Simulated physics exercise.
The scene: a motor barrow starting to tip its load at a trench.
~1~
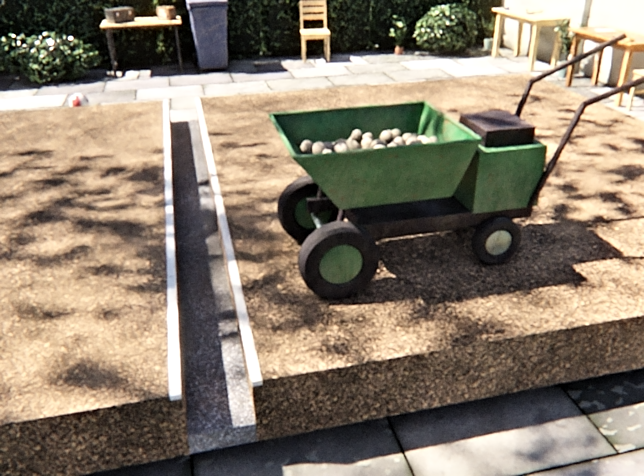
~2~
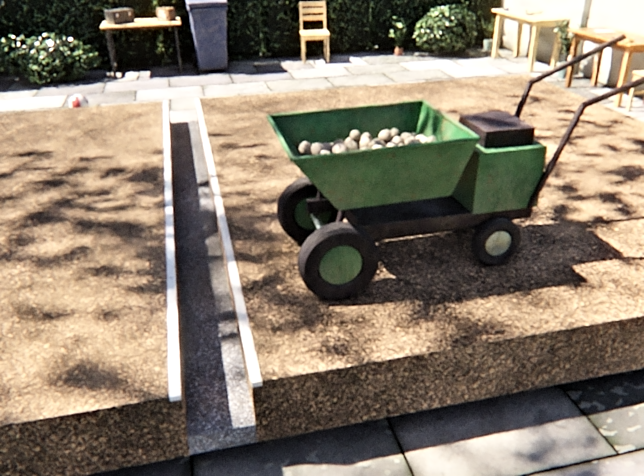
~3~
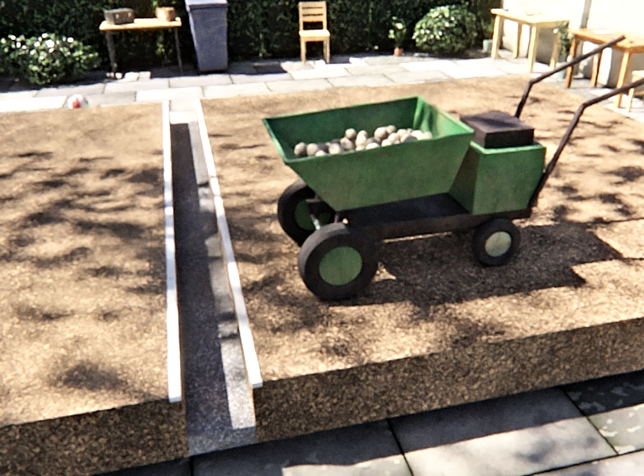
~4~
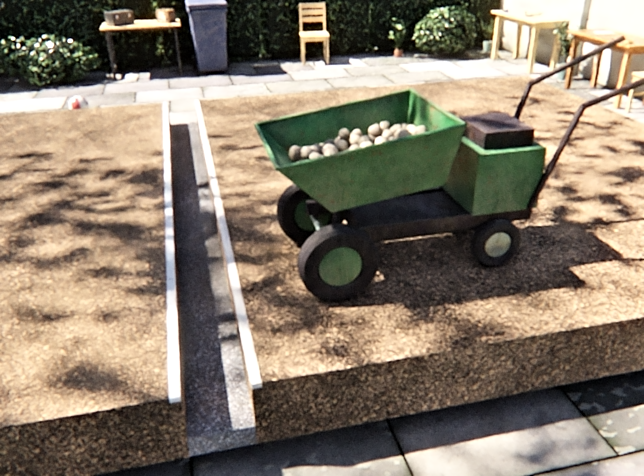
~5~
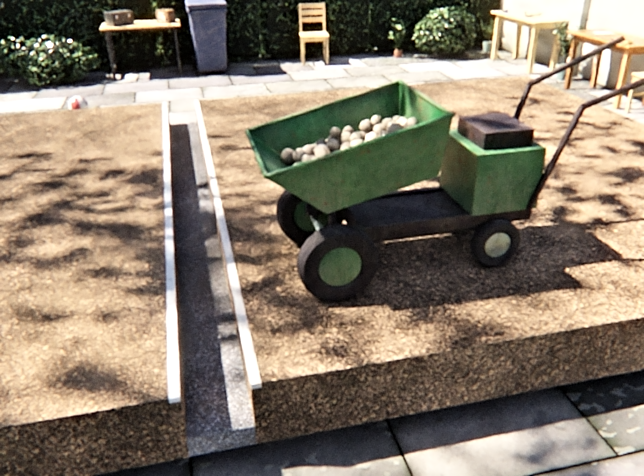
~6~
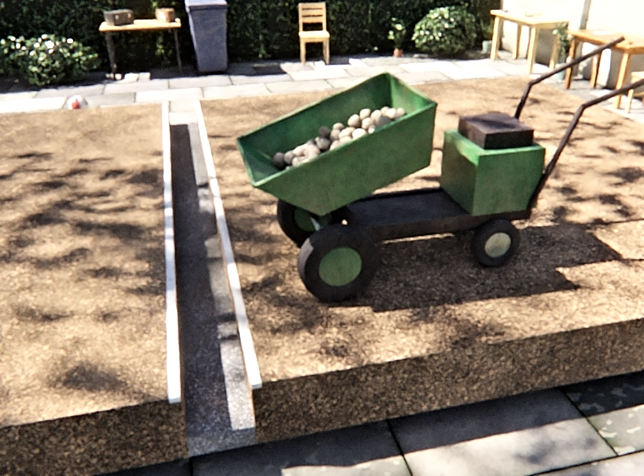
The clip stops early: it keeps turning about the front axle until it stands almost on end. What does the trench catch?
The trench takes the larger part.
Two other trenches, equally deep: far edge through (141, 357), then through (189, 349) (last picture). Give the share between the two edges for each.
The first gives 100 %, the second 70 %.
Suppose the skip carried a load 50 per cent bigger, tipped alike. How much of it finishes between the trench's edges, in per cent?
Roughly 70 in a hundred.
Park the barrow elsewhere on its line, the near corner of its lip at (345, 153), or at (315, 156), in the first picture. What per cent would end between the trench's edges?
The first gives 70 %, the second 100 %.
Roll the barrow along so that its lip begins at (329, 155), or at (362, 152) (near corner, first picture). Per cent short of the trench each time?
About 0 and 20 per cent.
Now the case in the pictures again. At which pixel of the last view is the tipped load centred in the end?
Close to (198, 306).
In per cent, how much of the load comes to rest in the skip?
Roughly 0 in a hundred.
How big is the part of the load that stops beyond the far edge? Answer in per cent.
It comes to 10 per cent or so.
Soon, skip tipped steeply; all in the skip.
A while on, skip tipped right over; about two thirds in the skip; about a quarter in or heaped over the trench; a small part beyond it.
Towards the end, skip tipped right over; a stray few in the skip; most in or heaped over the trench; a small part beyond it.
Finally, skip tipped right over; most in or heaped over the trench; a small part beyond it.
